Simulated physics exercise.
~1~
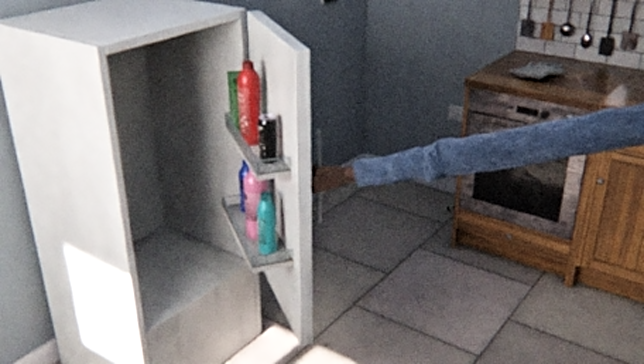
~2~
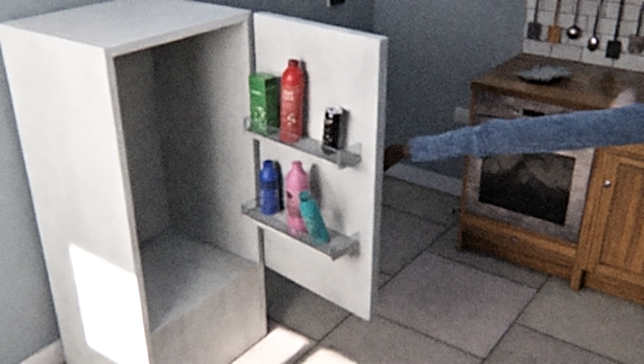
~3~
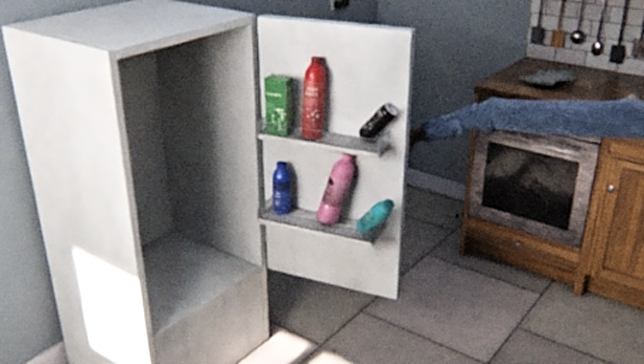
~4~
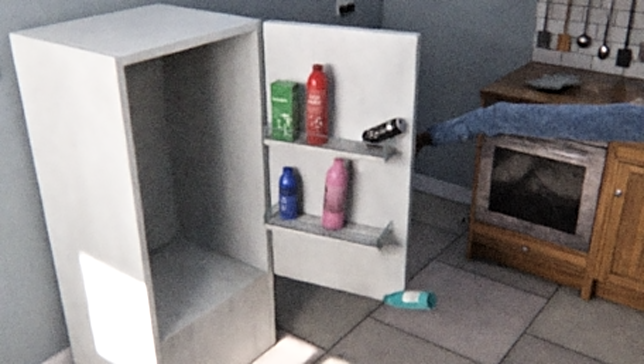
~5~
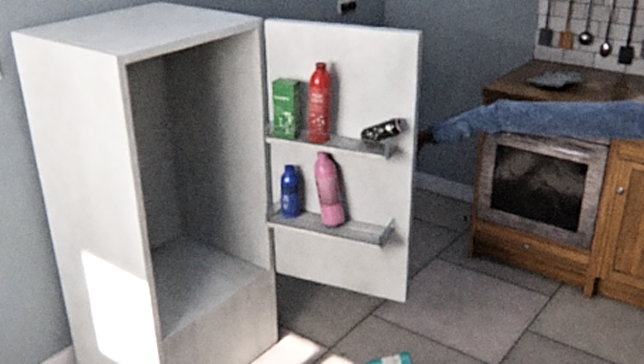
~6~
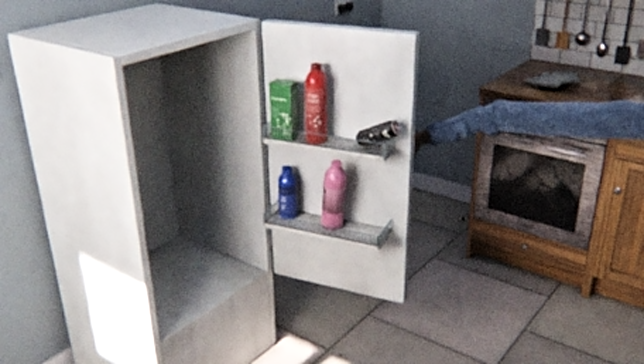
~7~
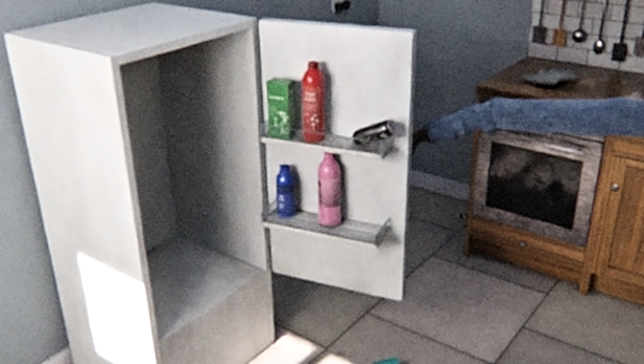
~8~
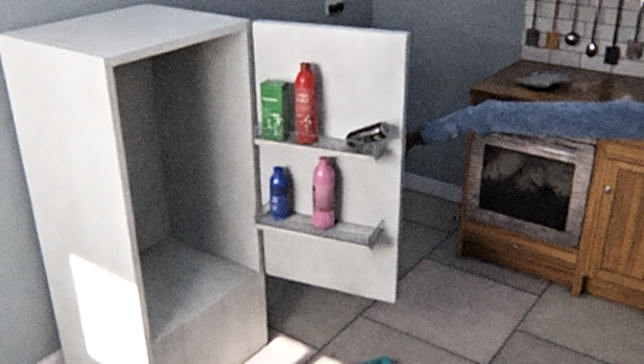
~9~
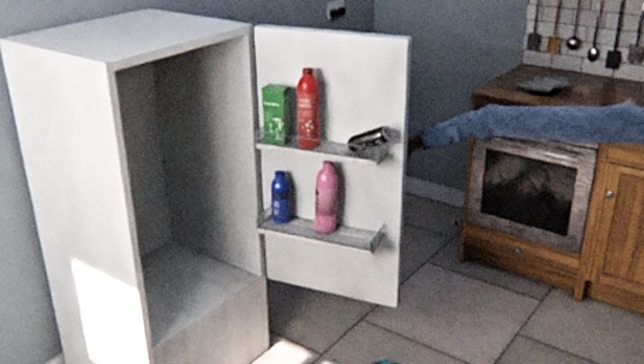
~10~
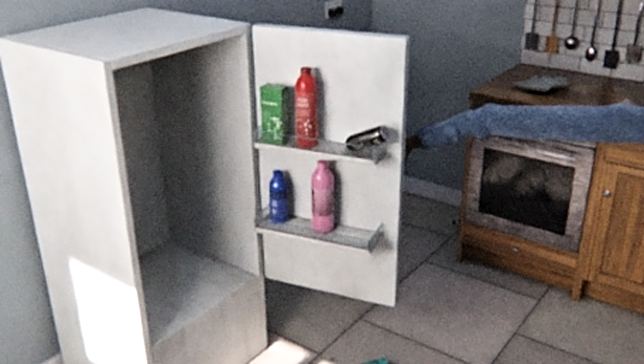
The footage shows an arm swinging open a white fridge door whose two racks hold six containers; the turquoise bottle leans, then drops to the tiled floor, and the black can tips onto its side, while the other four end standing on the racks.
